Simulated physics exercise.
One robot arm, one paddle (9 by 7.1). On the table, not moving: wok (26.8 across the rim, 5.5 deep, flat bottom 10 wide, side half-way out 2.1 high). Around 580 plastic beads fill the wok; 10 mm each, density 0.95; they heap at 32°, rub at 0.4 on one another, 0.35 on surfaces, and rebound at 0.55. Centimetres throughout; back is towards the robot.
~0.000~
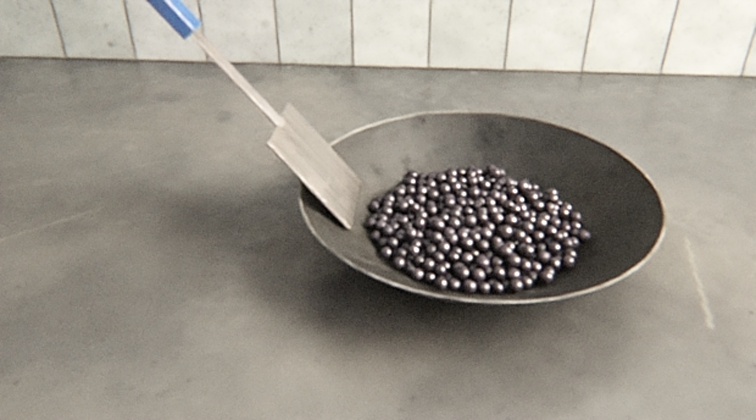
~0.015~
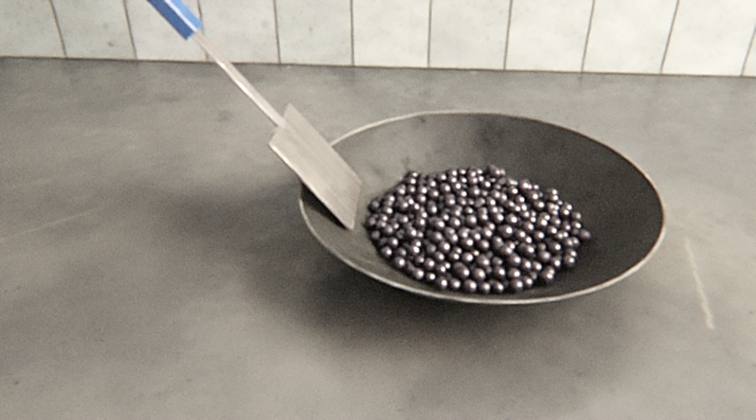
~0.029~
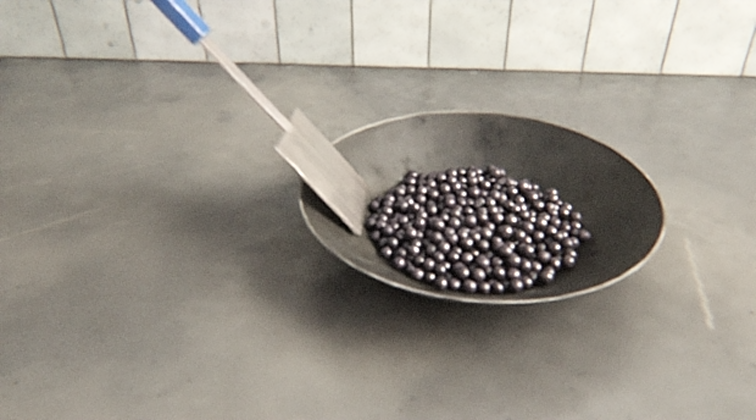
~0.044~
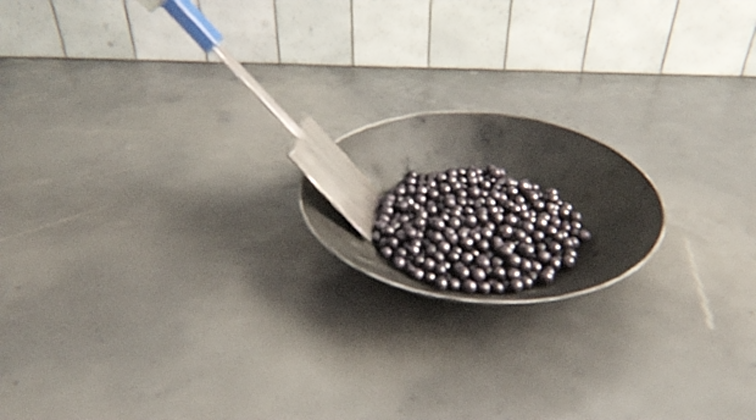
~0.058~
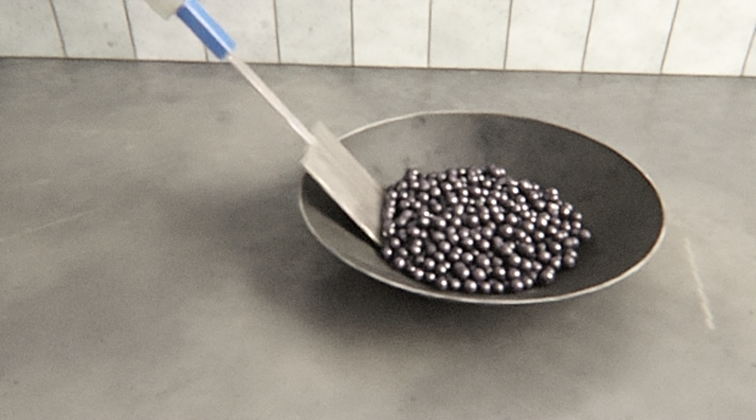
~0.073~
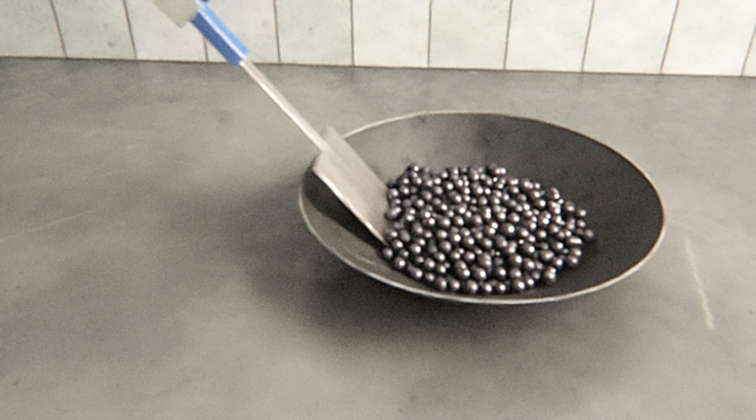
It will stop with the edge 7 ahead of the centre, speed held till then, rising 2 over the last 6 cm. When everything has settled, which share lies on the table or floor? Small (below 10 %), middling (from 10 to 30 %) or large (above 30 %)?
Share on the table or floor: Small (below 10 %).
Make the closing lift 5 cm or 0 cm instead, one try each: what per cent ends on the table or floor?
About 5 and 5 per cent.
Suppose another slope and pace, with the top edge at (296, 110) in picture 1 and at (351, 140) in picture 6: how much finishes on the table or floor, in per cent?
About 15 per cent.
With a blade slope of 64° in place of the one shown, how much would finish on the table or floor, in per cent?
Then about 10 per cent.
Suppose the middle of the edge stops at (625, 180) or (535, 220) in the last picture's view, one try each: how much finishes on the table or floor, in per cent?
About 30 and 0 per cent.
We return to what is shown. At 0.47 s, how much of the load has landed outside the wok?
Roughly 5 per cent.
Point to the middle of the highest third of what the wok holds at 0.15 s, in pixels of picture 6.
Around (515, 212).
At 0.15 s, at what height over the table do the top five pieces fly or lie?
Roughly 4 cm.
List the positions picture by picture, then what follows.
The first picture shows the paddle top edge at (278, 122), sloping 51°; upper third of the load around (475, 218), from x 370 to 585, top at y 170; 578 in the wok.
The second picture shows the paddle top edge at (279, 122), sloping 51°; upper third of the load around (475, 218), from x 370 to 585, top at y 170.
The third picture shows the paddle top edge at (286, 127), sloping 51°; upper third of the load around (475, 218), from x 370 to 585, top at y 170.
The fourth picture shows the paddle top edge at (298, 134), sloping 51°; upper third of the load around (475, 218), from x 375 to 585, top at y 170.
The fifth picture shows the paddle top edge at (310, 140), sloping 51°; upper third of the load around (472, 216), from x 380 to 585, top at y 170.
The sixth picture shows the paddle top edge at (322, 146), sloping 51°; upper third of the load around (473, 215), from x 385 to 585, top at y 170; 578 in the wok.
After 0.15 s, sloping 51°, highest piece 4 above the table; 578 in the wok.
After 0.23 s, sloping 51°, highest piece 6 above the table; 578 in the wok.
After 0.47 s, sloping 51°, highest piece 7 above the table; 555 in the wok, 23 on the table or floor.
After 1.52 s, sloping 51°, highest piece 6 above the table; 553 in the wok, 25 on the table or floor.
In the end, 553 in the wok, 25 on the table or floor. That is 4 % on the table or floor.
